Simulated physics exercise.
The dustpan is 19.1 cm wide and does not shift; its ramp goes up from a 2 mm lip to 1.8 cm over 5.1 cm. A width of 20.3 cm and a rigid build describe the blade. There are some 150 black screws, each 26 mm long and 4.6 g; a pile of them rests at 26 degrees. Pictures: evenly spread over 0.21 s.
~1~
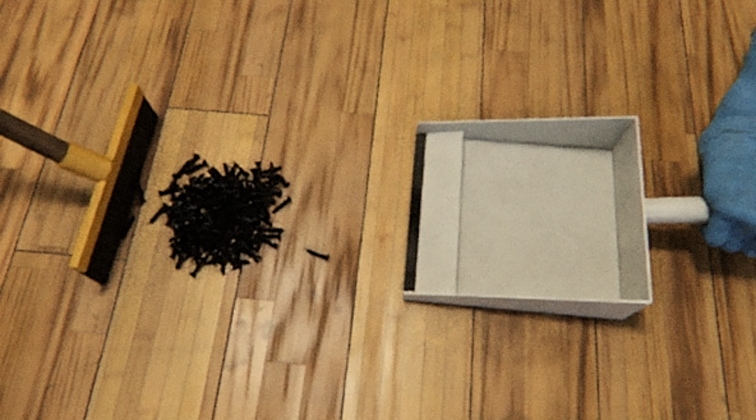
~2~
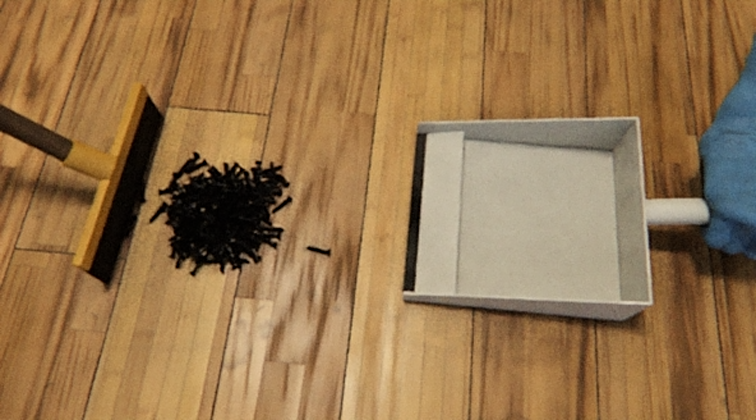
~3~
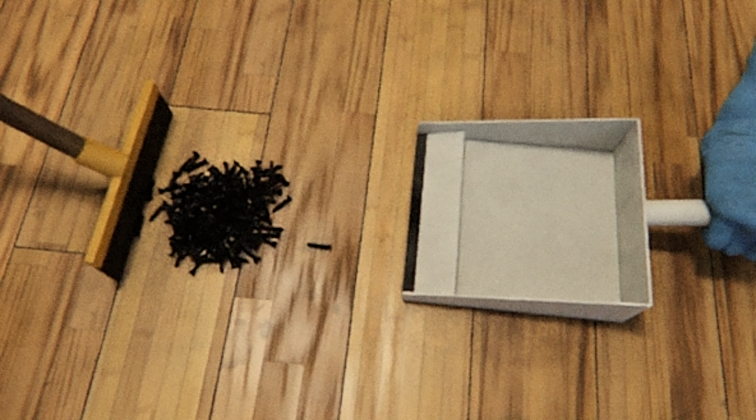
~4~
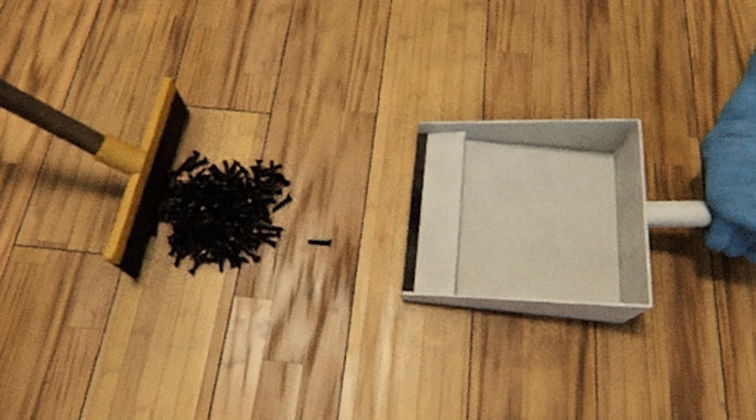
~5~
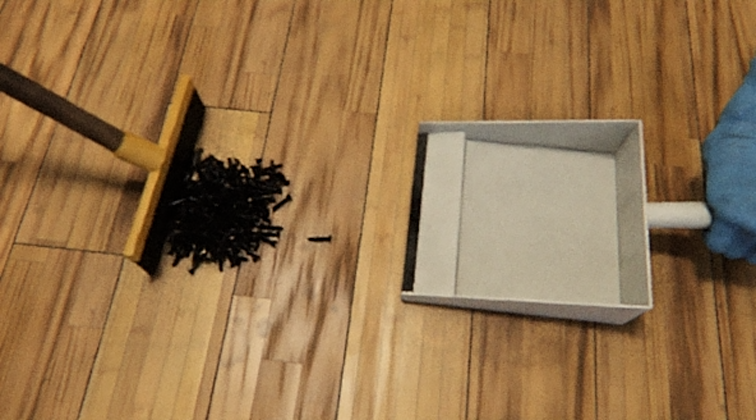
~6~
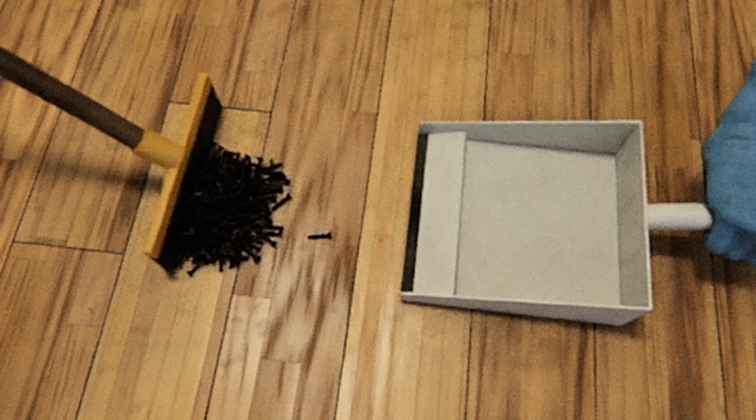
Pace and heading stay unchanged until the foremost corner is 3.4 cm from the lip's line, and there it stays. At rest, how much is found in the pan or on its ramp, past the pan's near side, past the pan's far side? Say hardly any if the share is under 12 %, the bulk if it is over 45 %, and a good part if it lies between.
Outcome: Pan: A respectable share. Near side: A meagre share. Far side: A meagre share.
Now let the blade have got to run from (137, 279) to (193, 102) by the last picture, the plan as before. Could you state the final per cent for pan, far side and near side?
Final per cent - pan 15, far 0, near 20.
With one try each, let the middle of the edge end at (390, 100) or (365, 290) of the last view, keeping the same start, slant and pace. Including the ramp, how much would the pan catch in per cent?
Roughly 5 % and 15 %.
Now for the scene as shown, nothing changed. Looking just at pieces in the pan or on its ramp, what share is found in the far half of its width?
I'd put it near 80 per cent.
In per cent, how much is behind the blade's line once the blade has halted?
Something like 10 per cent, roughly.
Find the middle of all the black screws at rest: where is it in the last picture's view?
Near (398, 200).
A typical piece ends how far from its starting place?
I'd say near 20 cm.
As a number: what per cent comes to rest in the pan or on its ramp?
It comes to close to 25 percent.
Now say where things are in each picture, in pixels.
In the first picture, blade from (80, 267) to (137, 93), moved 0.0 cm, 0 of the pieces shifted so far; middle of the pieces at (224, 216); pan at (532, 222).
In the second picture, blade from (83, 265) to (141, 92), moved 0.4 cm, 1 of the pieces shifted so far; middle of the pieces at (224, 215).
In the third picture, blade from (95, 262) to (153, 90), moved 1.6 cm, 3 of the pieces shifted so far; middle of the pieces at (224, 214).
In the fourth picture, blade from (114, 259) to (170, 87), moved 3.4 cm, 6 of the pieces shifted so far; middle of the pieces at (224, 213).
In the fifth picture, blade from (133, 256) to (188, 84), moved 5.3 cm, 42 of the pieces shifted so far; middle of the pieces at (224, 212).
In the sixth picture, blade from (152, 253) to (206, 82), moved 7.1 cm, 97 of the pieces shifted so far; middle of the pieces at (228, 212); pan at (532, 225).
Then, 0.22 s after the last picture, middle of the blade 14 cm from the lip; 0 % over the lip, far side 0 %, near side 0 %.
Then, 0.37 s after the last picture, middle of the blade 7 cm from the lip; 0 % over the lip, far side 0 %, near side 5 %.
Then, 0.64 s after the last picture, middle of the blade 4 cm from the lip; 25 % over the lip, far side 0 %, near side 5 %.
In the end, pan 25 %, near side 5 %, far side 0 %, in front of the lip or behind the blade 70 %.
